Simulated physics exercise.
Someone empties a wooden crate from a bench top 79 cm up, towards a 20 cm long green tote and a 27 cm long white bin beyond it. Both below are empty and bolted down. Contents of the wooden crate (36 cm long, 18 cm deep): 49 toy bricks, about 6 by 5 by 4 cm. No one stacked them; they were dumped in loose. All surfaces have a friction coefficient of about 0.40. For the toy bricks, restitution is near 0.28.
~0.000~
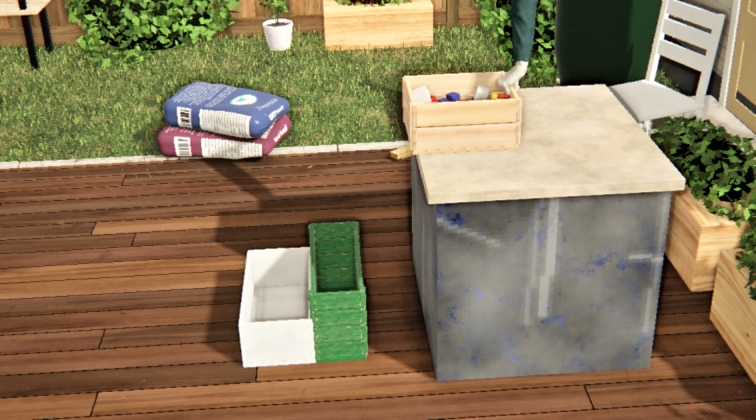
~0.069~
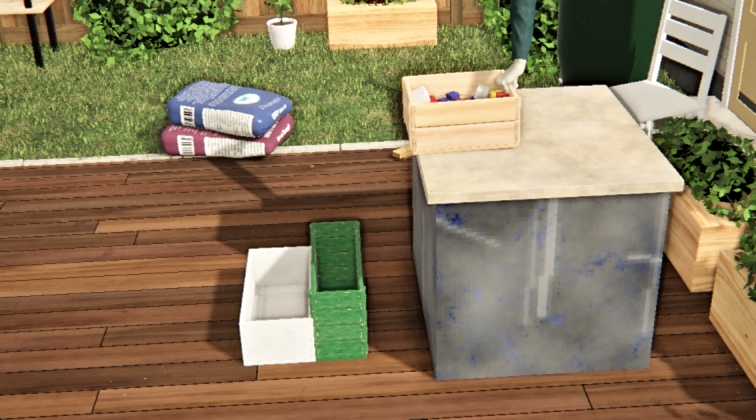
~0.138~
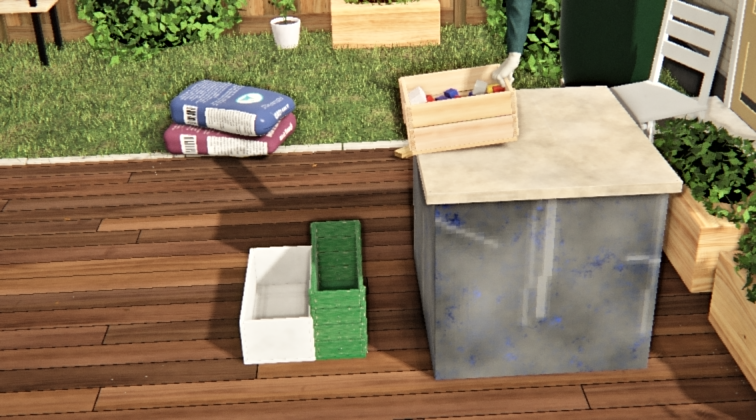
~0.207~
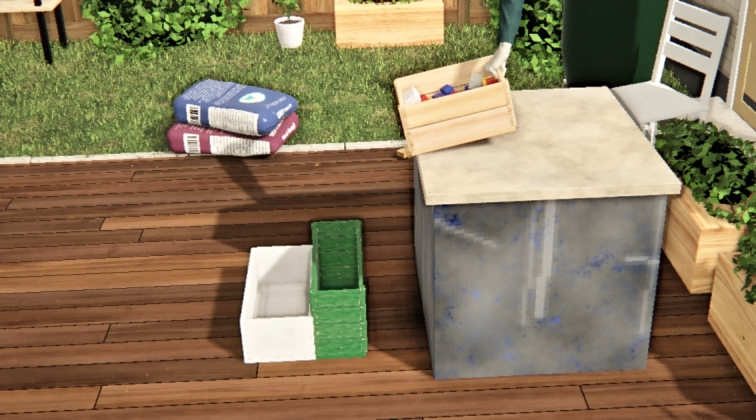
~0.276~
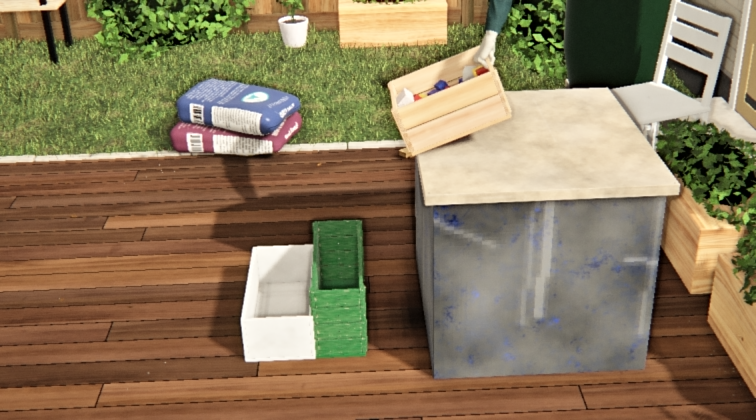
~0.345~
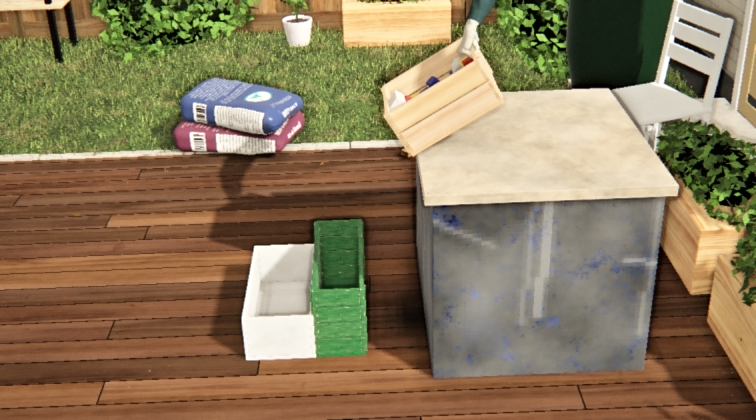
Wooden crate of colourful small items tilting steadily leftward on a bench top, a gloved hand raising its right end outdoors.
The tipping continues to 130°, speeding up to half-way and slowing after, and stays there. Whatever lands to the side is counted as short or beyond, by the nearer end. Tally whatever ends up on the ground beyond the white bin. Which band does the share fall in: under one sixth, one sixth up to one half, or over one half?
Under one sixth.
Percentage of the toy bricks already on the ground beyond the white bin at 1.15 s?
Estimated fraction: Some 0 percent.
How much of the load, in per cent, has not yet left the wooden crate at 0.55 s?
Share still inside is roughly 100 %.
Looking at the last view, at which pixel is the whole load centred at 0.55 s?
At roughly (411, 98).
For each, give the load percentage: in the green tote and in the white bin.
Around 50 per cent and 50 per cent, in that order.
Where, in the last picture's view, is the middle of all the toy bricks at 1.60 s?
The middle lies close to (325, 311).
After 0.55 s, tilt 66°; 49 still in the wooden crate.
After 0.80 s, tilt 107°; 46 still in the wooden crate and 3 in the air.
After 1.15 s, tilt 130°; 7 still in the wooden crate, 3 in the green tote, 10 in the white bin and 29 in the air.
Outcome (at 1.60 s), 25 in the green tote and 24 in the white bin. Asked share, 0 of 49, 0 per cent.
